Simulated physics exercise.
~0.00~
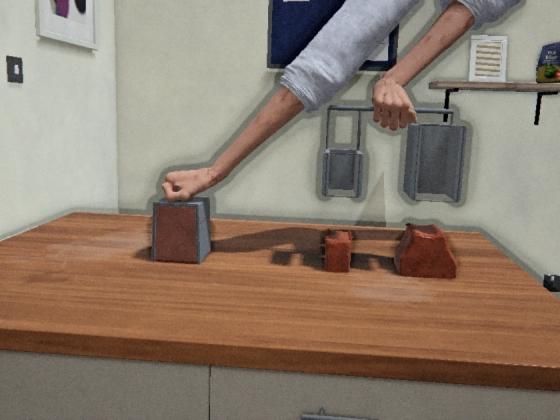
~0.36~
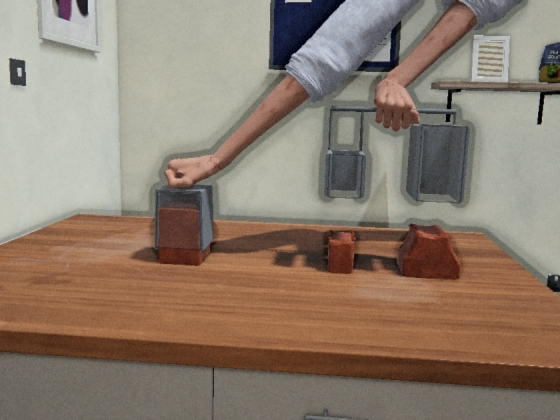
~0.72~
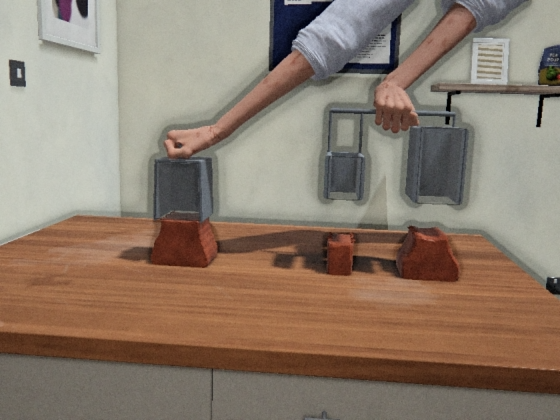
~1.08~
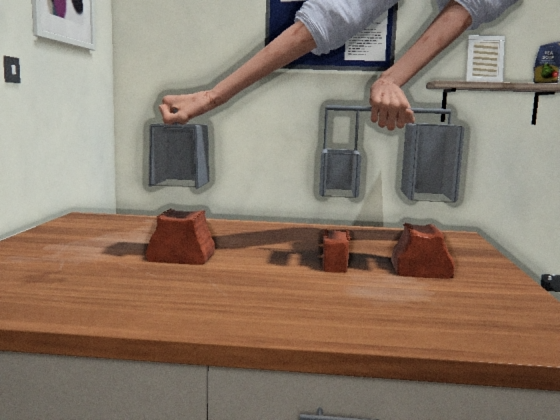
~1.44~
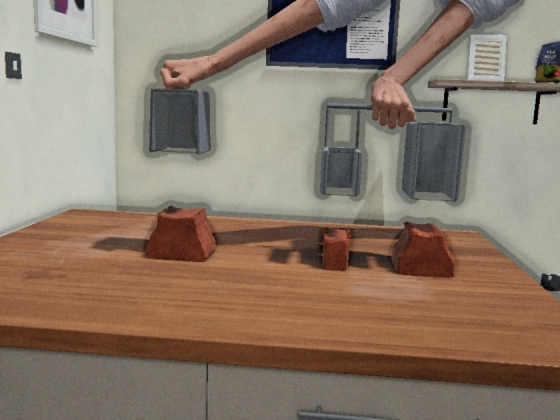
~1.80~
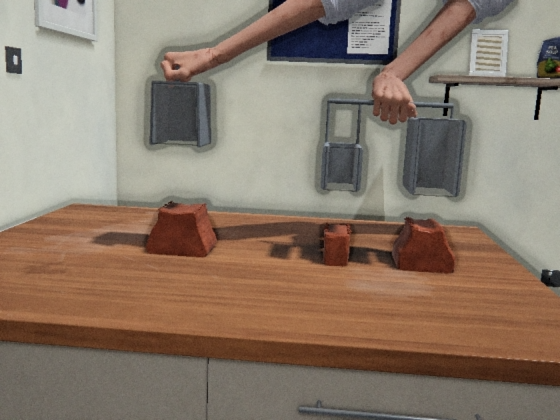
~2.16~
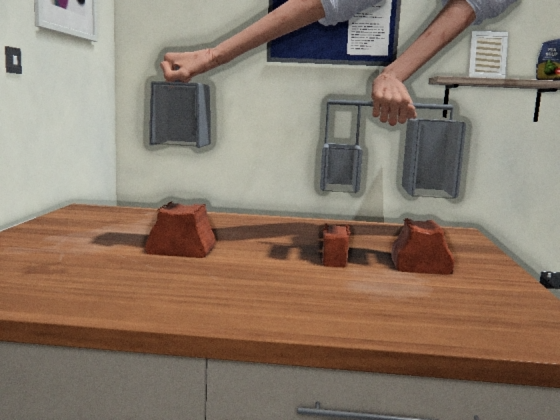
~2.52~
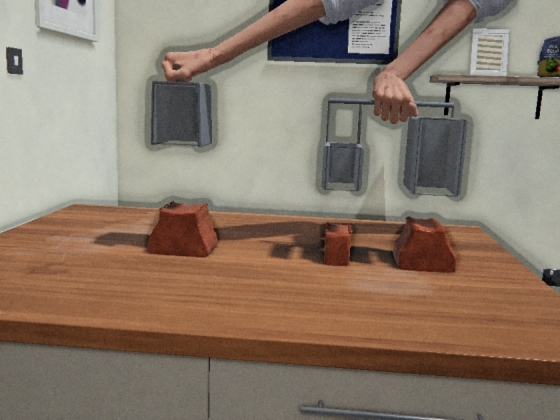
A grey tin on the left was lifted straight up off a block of red clay by a hand, while the other hand stayed still, and the block was left squat and wide-based on the wooden table beside two others as the tin hung above.
